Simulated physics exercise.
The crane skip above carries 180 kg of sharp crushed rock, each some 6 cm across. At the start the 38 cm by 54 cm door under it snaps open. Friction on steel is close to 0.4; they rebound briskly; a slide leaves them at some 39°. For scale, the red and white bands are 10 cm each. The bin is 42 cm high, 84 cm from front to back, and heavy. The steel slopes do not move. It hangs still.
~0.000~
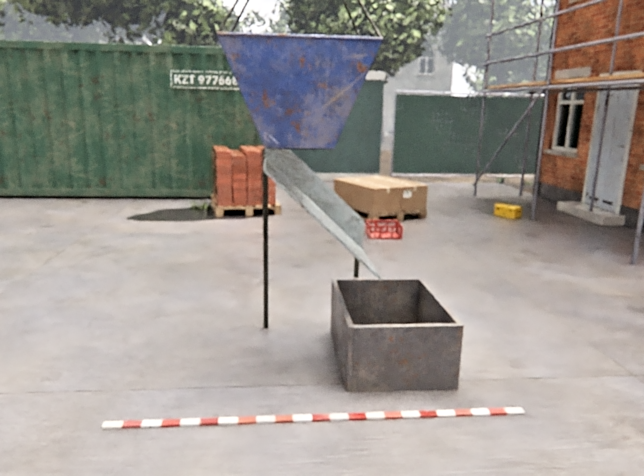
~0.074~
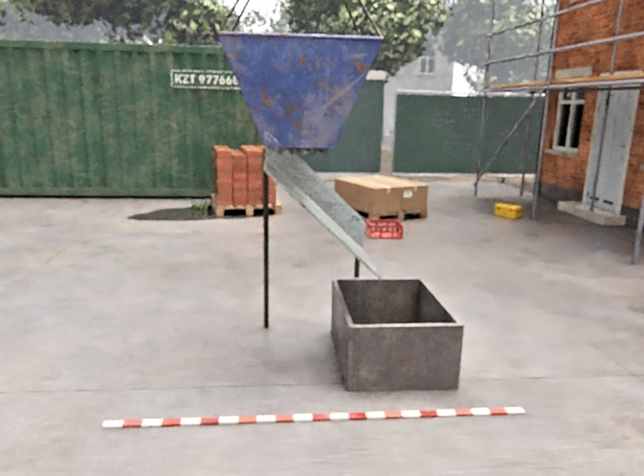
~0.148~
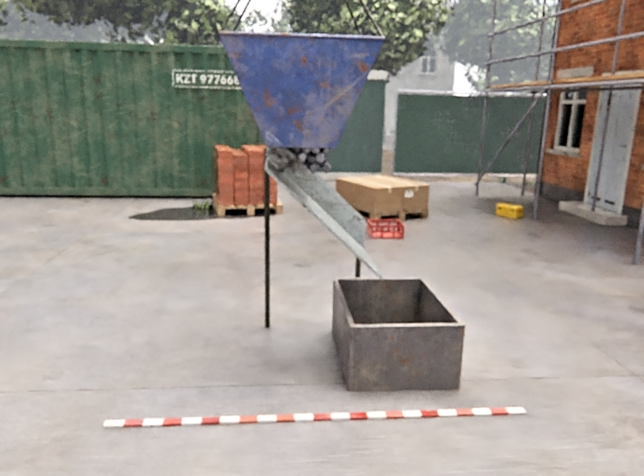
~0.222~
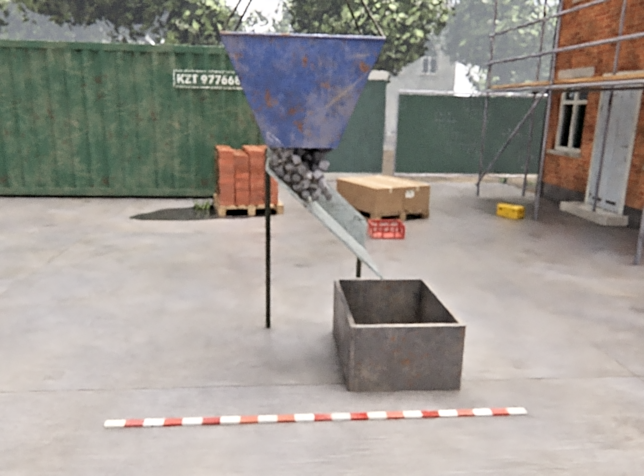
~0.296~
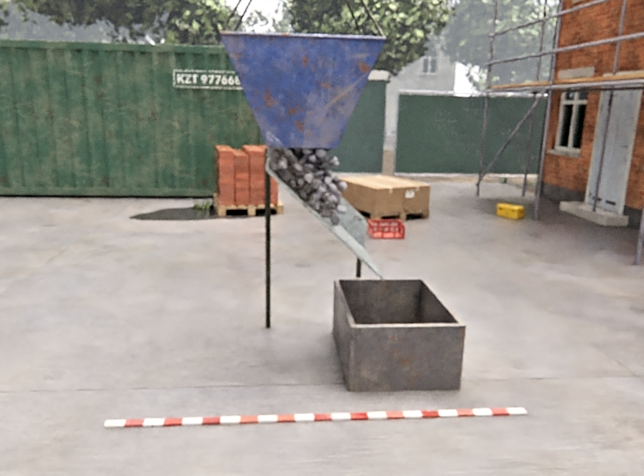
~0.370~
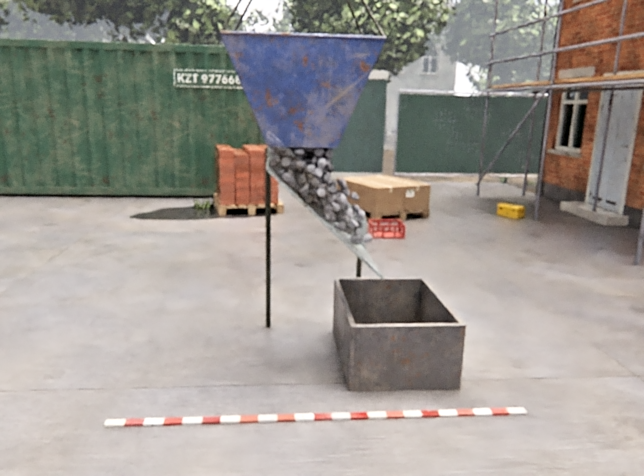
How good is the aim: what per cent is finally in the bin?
Close to 99 in a hundred.
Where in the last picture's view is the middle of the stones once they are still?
Near (406, 334).
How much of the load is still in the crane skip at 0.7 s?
About 15 per cent.
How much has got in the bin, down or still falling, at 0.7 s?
About 25 per cent by then.
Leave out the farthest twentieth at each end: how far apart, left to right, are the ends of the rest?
Roughly 50 cm.
After 0.7 s, 13 % in the crane skip, 59 % on the steel, 5 % falling or lying left of the bin, 23 % falling or lying in the bin; the stones farthest right are at (431, 334).
After 1.1 s, 0 % in the crane skip, 30 % on the steel, 70 % falling or lying in the bin; the stones farthest right are at (435, 330).
After 1.7 s, 0 % in the crane skip, 99 % falling or lying in the bin, 1 % falling or lying beside or right of the bin; the stones farthest right are at (468, 331).
After 2.6 s, 0 % in the crane skip, 99 % falling or lying in the bin, 1 % falling or lying beside or right of the bin; the stones farthest right are at (476, 341).
After 4.5 s, 0 % in the crane skip, 99 % in the bin, 1 % beside or right of the bin; the stones farthest right are at (476, 341).
